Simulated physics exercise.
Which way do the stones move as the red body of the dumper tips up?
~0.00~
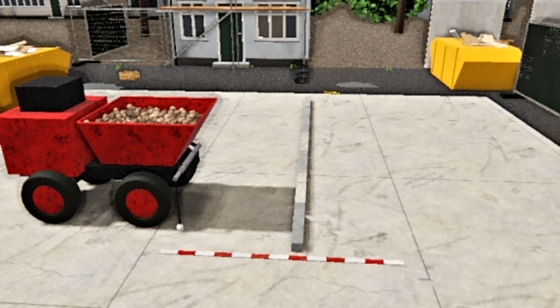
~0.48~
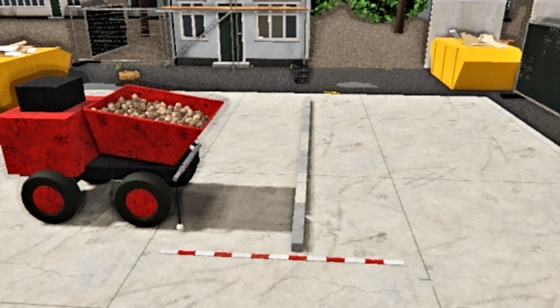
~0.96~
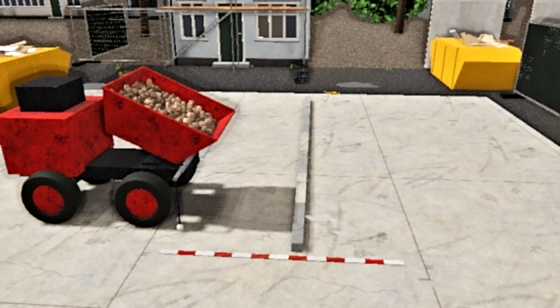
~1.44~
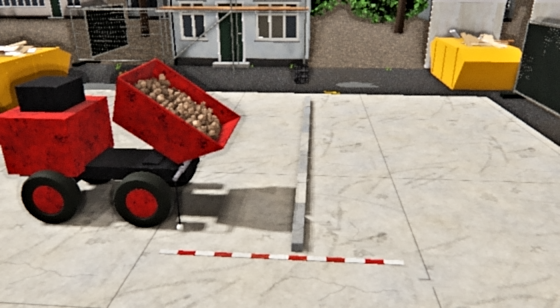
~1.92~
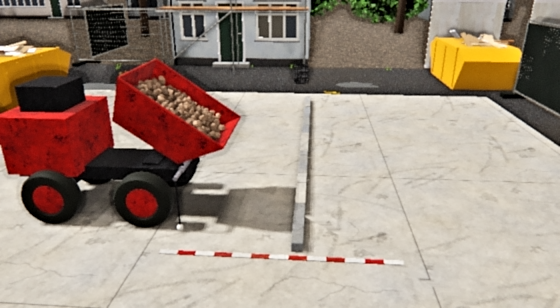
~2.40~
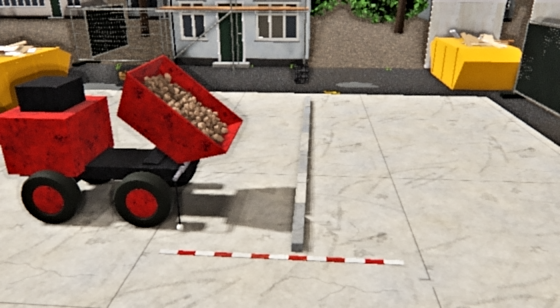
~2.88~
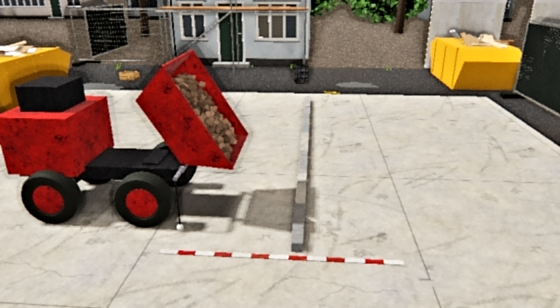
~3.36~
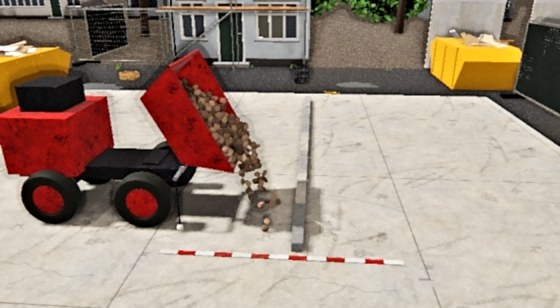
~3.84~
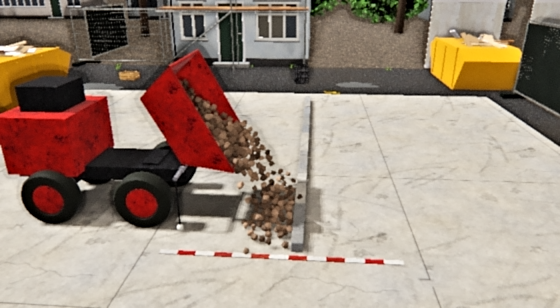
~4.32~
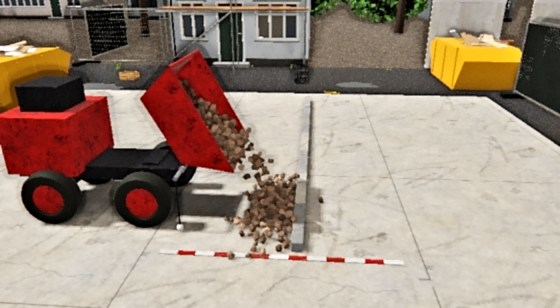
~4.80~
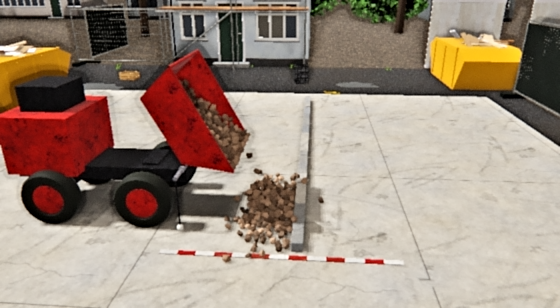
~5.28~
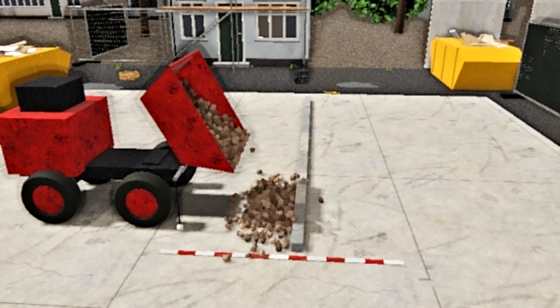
They move to the right, sliding out of the tipped body and landing on the ground in front of the kerb.
Red dumper tipping its body in two stages, spilling some brown stones beside a low kerb while most stay in the body.
